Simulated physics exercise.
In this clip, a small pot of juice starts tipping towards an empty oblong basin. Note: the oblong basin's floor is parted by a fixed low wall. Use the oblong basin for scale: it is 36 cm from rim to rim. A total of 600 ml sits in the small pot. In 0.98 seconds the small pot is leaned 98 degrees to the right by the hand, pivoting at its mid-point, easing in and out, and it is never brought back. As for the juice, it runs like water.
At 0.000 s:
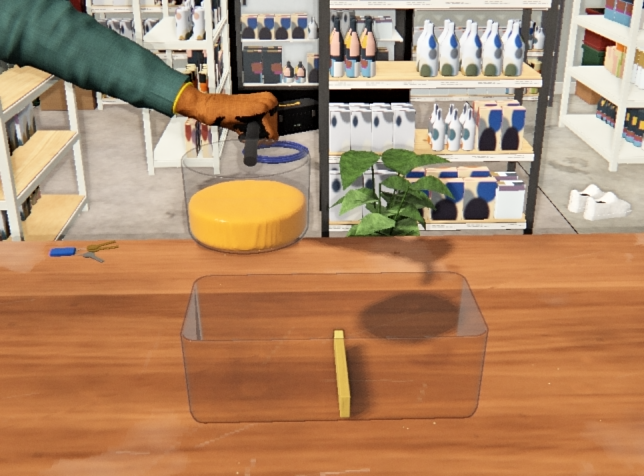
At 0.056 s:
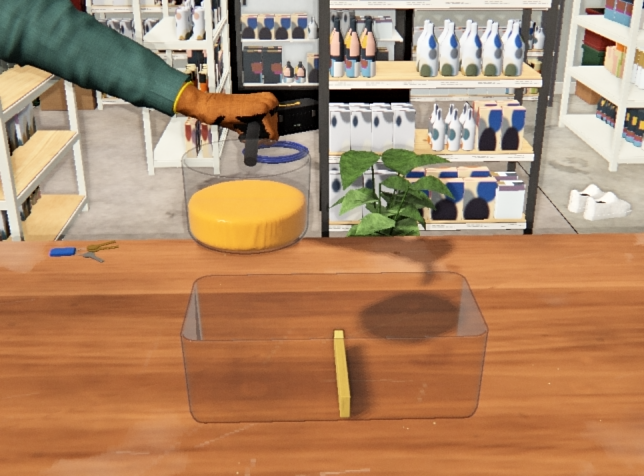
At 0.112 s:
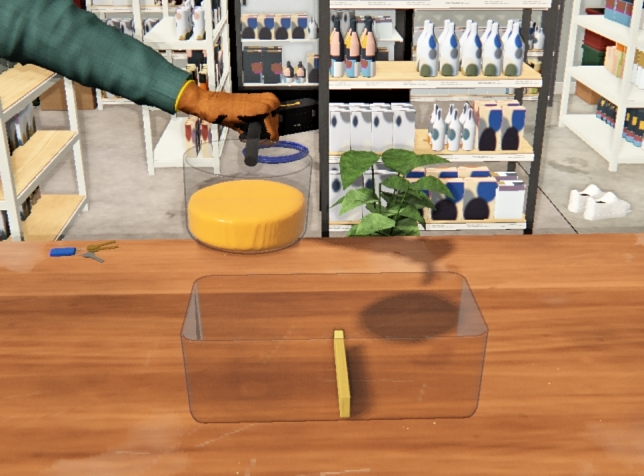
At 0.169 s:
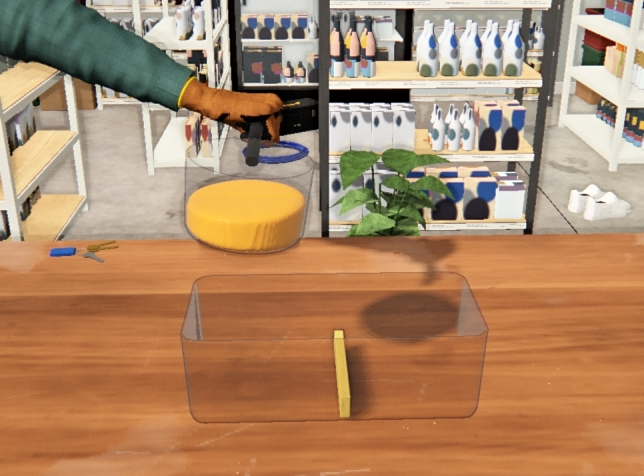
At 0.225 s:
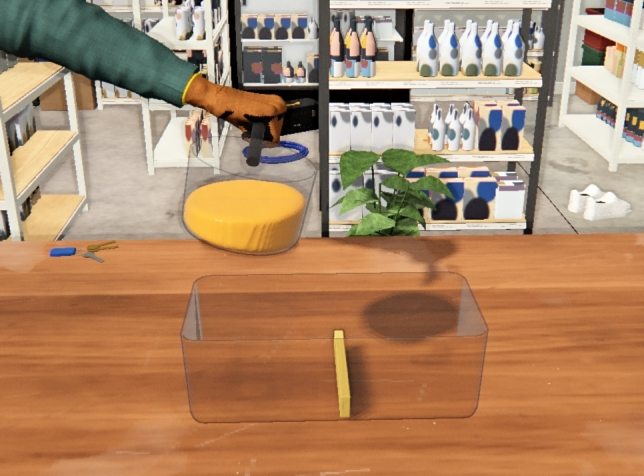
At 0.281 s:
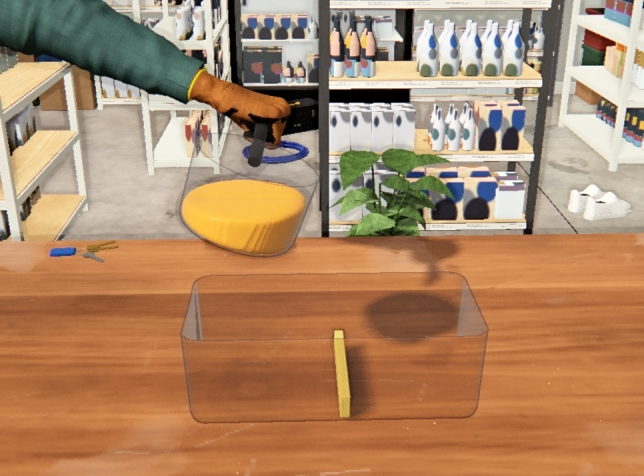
To begin with, a gloved hand holds a small clear pot of orange-yellow juice upright above a wooden table, behind an empty oblong basin with a low yellow wall inside. The hand then gradually leans the pot modestly to the right, while the juice stays inside and the basin remains still.
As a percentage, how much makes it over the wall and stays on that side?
Some 81 per cent makes it over and stays.
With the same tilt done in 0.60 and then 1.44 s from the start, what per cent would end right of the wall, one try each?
In order, 80 and 80 per cent.
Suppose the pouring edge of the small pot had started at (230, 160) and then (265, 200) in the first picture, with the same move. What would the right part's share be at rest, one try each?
First 10, then 10 per cent.
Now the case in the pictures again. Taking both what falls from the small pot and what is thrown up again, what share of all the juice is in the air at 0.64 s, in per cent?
It comes to roughly 22 per cent.
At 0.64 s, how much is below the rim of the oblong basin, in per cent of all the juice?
Around 1%.
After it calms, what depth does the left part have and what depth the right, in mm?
Left roughly 4 mm; right roughly 20 mm.
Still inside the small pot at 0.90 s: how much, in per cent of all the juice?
Some 28 per cent.
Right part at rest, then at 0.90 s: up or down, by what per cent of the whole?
The share ends bigger than before, by about 34 %.
Then, 0.64 s in, the tilt is 72° and 78 per cent is still to pour, 1 is left of the wall and 0 right of it.
Then, 0.90 s in, the tilt is 97° and 28 per cent is still to pour, 8 is left of the wall and 47 right of it.
Then, 1.18 s in, the tilt is 98° and 5 per cent is still to pour, 15 is left of the wall and 74 right of it.
Then, 1.48 s in, the tilt is 98° and 1 per cent is still to pour, 17 is left of the wall and 81 right of it.
Finally, 19 per cent lies left of the wall, 81 right of it and 1 outside.
